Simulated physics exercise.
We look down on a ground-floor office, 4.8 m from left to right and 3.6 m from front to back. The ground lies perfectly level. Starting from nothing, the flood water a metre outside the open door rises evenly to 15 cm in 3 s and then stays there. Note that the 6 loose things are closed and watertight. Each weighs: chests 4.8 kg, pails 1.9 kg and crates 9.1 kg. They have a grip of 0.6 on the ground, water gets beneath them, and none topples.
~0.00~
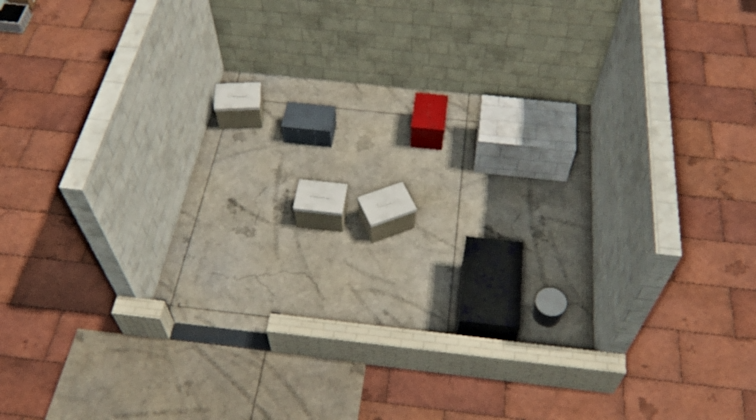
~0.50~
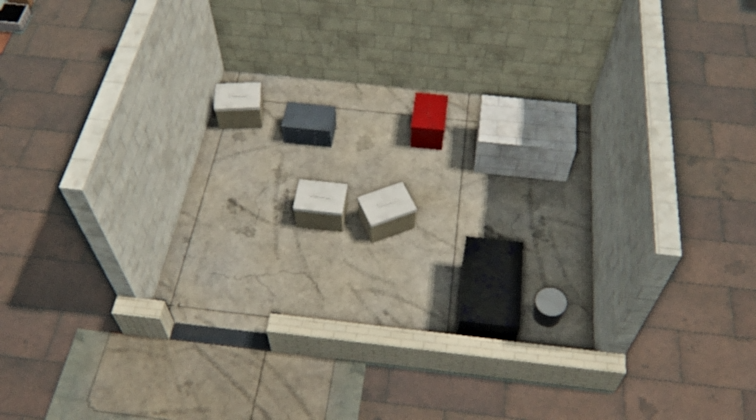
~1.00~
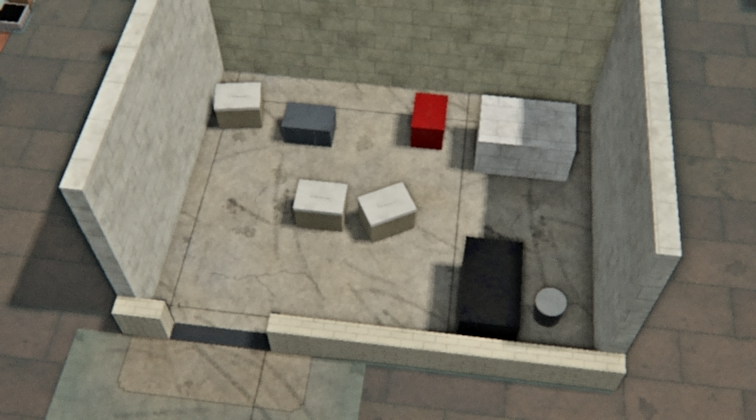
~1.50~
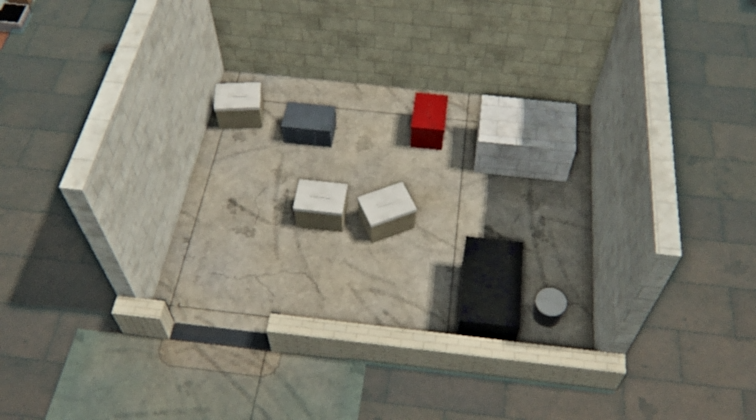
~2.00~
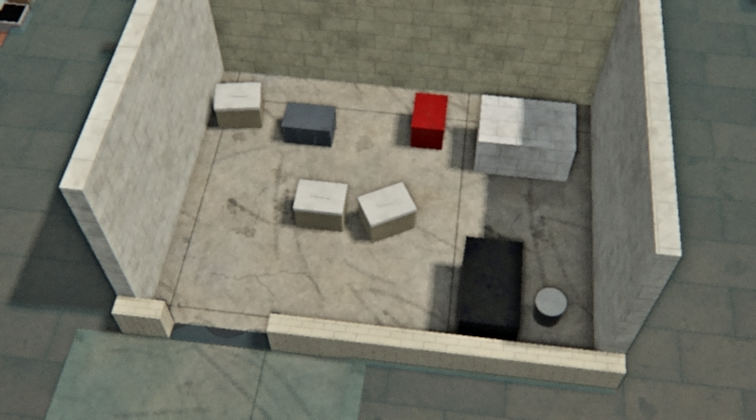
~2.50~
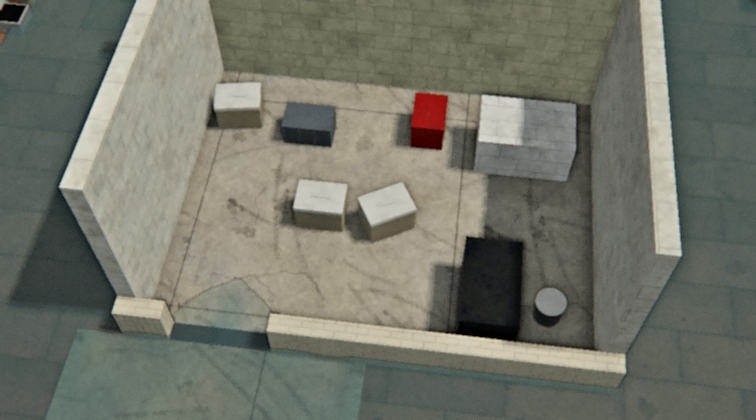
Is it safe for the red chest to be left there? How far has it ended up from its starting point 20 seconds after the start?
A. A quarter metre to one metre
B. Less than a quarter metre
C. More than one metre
A quarter metre to one metre.
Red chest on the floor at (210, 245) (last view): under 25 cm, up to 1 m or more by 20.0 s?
It goes a long way.
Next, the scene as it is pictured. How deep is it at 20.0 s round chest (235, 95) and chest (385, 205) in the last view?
Close to 9 and 9 centimetres.
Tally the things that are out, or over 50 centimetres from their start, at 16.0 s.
At that time I count 4.
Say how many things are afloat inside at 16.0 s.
Count at that moment: 6.
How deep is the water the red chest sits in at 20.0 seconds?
Roughly 11 cm deep.
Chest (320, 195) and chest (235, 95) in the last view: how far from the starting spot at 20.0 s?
200 cm and 450 cm respectively.
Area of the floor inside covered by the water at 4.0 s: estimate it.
Somewhere around 4.0 m2, roughly.
After 4.0 s the red chest is near (430, 111), 0.0 m from its start, aground; 0 afloat.
After 9.0 s the red chest is near (460, 109), 0.4 m from its start, afloat; 4 afloat.
After 16.0 s the red chest is near (461, 109), 0.4 m from its start, afloat; 6 afloat.
After 20.0 s the red chest is near (462, 108), 0.4 m from its start, afloat; 6 afloat.
